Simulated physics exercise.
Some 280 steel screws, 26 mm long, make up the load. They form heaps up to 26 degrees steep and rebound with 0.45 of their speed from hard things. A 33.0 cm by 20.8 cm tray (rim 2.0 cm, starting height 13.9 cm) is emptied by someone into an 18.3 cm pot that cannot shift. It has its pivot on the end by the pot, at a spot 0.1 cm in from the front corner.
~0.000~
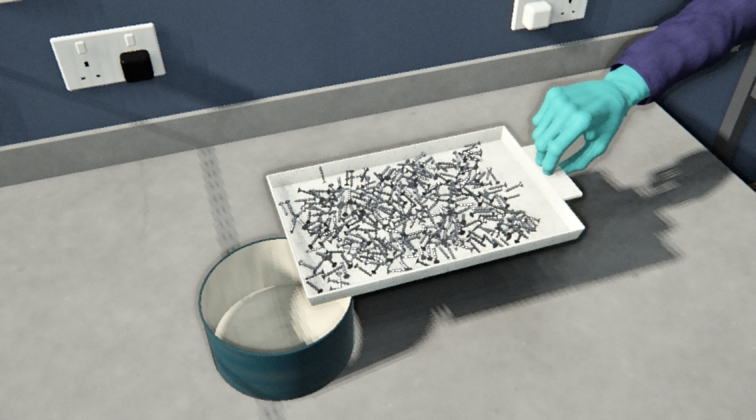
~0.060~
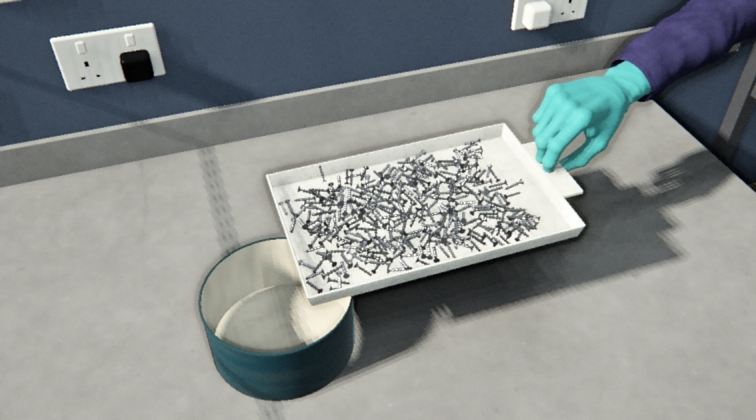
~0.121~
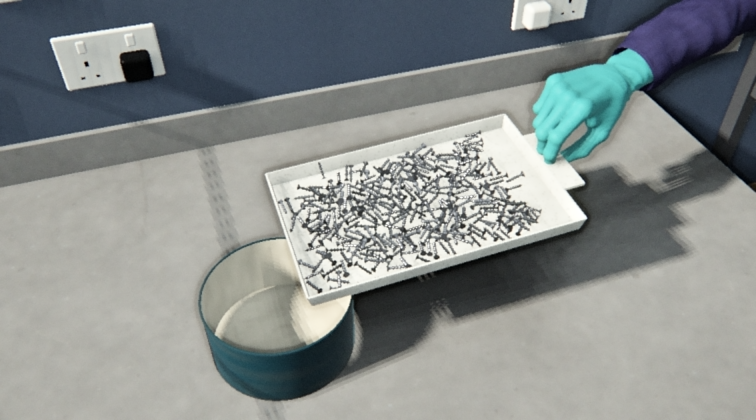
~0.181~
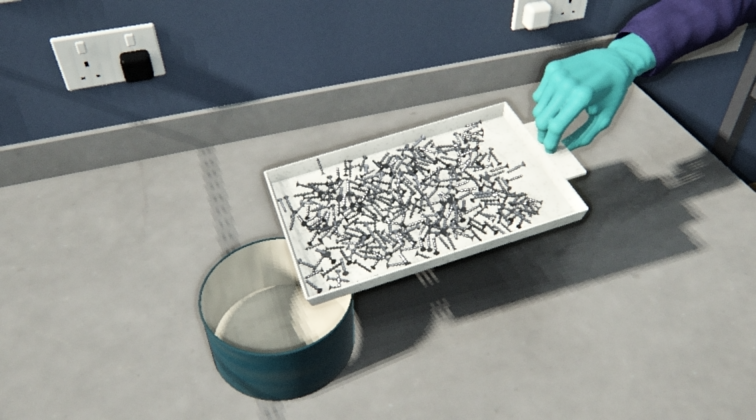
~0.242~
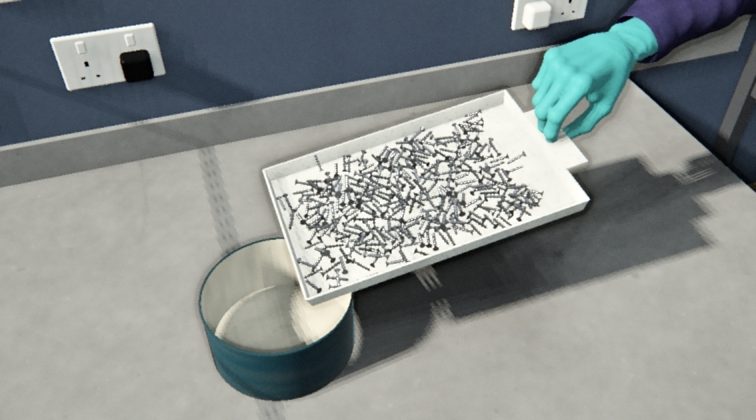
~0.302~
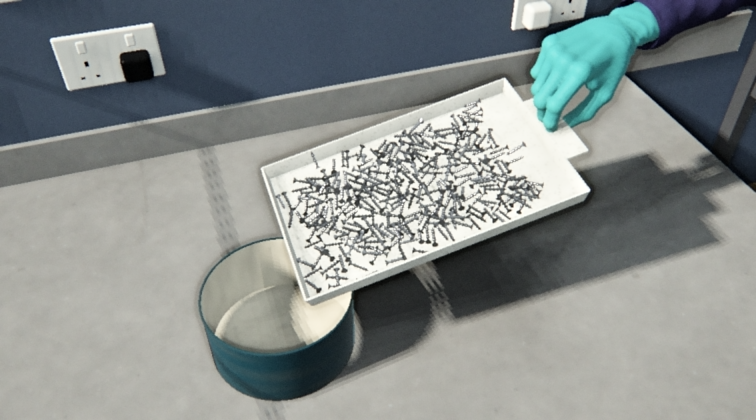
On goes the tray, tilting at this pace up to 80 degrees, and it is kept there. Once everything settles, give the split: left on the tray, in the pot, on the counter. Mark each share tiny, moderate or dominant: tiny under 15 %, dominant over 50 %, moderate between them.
Tray: Tiny, pot: Dominant, counter: Moderate.
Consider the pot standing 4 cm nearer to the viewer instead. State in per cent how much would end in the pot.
Then roughly 90 percent would land in it.
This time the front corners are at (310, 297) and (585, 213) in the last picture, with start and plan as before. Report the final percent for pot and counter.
Pot: 0, counter: 100.
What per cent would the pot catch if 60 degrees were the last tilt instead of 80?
Roughly 30 %.
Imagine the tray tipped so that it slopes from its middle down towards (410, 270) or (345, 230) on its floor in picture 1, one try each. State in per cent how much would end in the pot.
That would be close to 0 per cent, then close to 75 per cent.
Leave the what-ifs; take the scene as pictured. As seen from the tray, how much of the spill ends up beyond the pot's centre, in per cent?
Around 80 per cent, give or take.
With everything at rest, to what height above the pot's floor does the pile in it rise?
About 3.5 centimetres.
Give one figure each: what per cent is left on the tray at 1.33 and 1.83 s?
Around 80 first, about 10 after.
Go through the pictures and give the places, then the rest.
In the first frame, tray tilt 0 degrees, front corners at (311, 294) and (580, 226); middle of the pieces at (409, 212); pot at (277, 291).
In the second frame, tray tilt 1 degrees, front corners at (311, 294) and (580, 224); middle of the pieces at (409, 211).
In the third frame, tray tilt 3 degrees, front corners at (310, 295) and (581, 217), lowest corner left front; middle of the pieces at (409, 206).
In the fourth frame, tray tilt 6 degrees, front corners at (309, 295) and (583, 207), lowest corner left front; middle of the pieces at (409, 201).
In the fifth frame, tray tilt 9 degrees, front corners at (309, 296) and (584, 198), lowest corner left front; middle of the pieces at (408, 196).
In the sixth frame, tray tilt 12 degrees, front corners at (308, 296) and (584, 189), lowest corner left front; middle of the pieces at (407, 191); pot at (277, 291). Its pace works out near 50 degrees a second.
Then, at 0.92 s, tilt 44 degrees; the tray holds 100 %, the pot 0 %.
After 1.33 s, tilt 65 degrees; the tray holds 80 %, the pot 10 %.
After 1.83 s, tilt 80 degrees; the tray holds 10 %, the pot 60 %.
In the end, at 3.3 s, tray 5 %, pot 70 %, counter 25 %.
